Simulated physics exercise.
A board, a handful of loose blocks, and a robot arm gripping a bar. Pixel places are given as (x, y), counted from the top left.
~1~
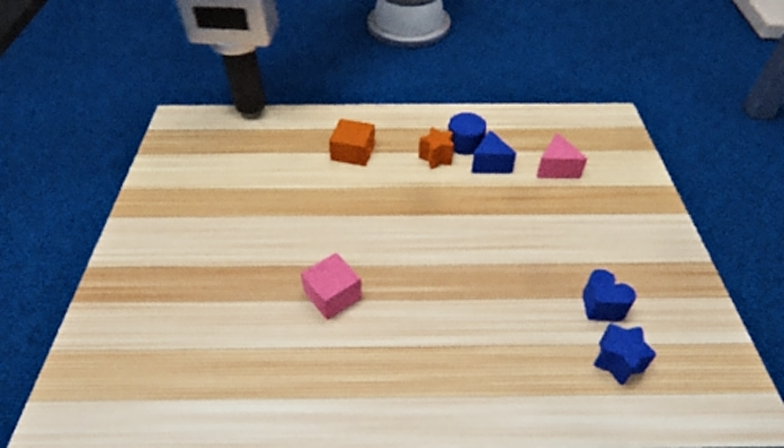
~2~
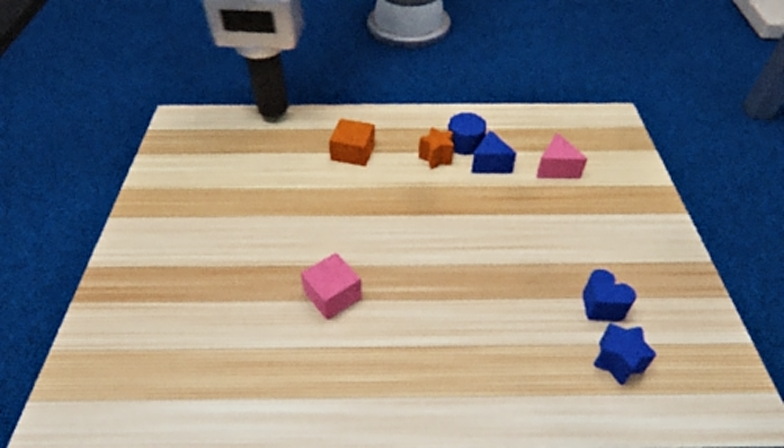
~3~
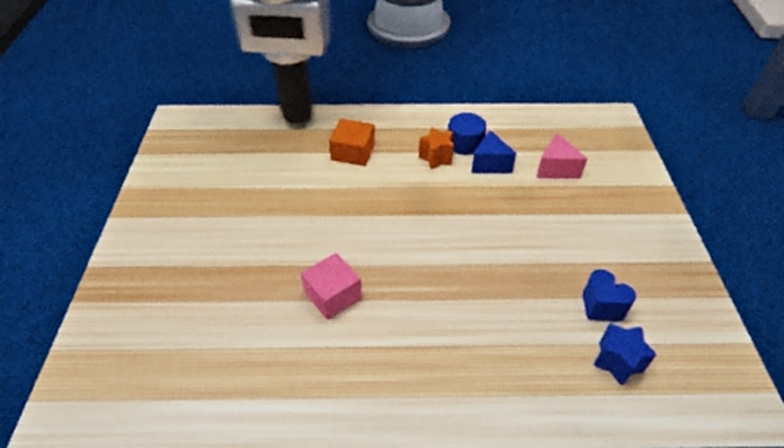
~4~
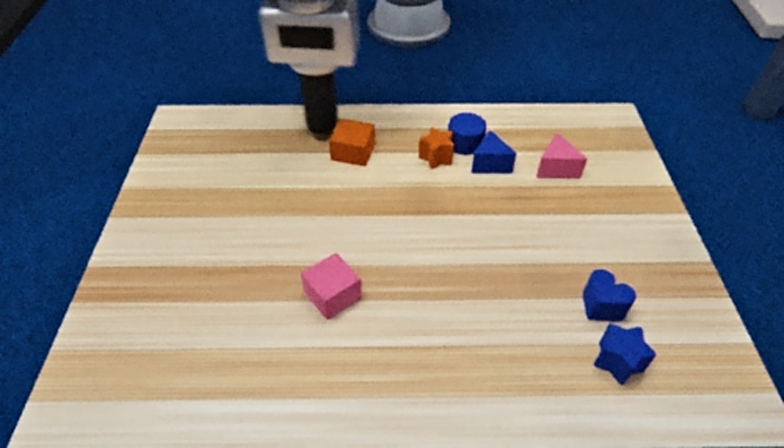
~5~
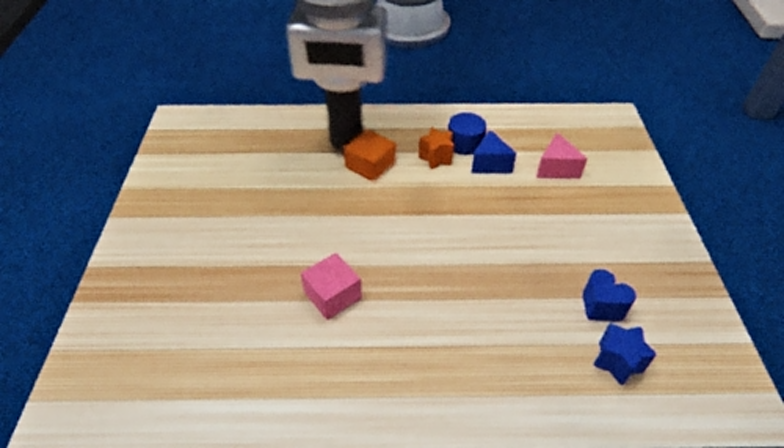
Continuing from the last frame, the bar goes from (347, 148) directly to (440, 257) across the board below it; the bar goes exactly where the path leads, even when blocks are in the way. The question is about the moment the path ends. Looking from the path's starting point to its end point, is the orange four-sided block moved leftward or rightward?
The answer is left.
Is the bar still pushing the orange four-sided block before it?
The answer is no.
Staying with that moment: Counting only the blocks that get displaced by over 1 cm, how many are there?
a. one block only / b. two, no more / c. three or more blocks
I'll go with a - one block only.
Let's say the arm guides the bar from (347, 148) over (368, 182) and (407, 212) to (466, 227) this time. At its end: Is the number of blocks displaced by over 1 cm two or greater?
Final answer: No.
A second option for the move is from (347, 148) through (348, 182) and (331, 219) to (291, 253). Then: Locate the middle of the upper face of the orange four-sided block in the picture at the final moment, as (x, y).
At roughly (385, 159).
What follows on the original path. One third of the way, bar at (376, 173); orange four-sided block at (406, 177).
Two thirds of the way, bar at (407, 209); orange four-sided block at (446, 208), turned 25° anticlockwise.
At the end, bar at (441, 250); orange four-sided block at (478, 223), turned 60° anticlockwise; orange star in place.
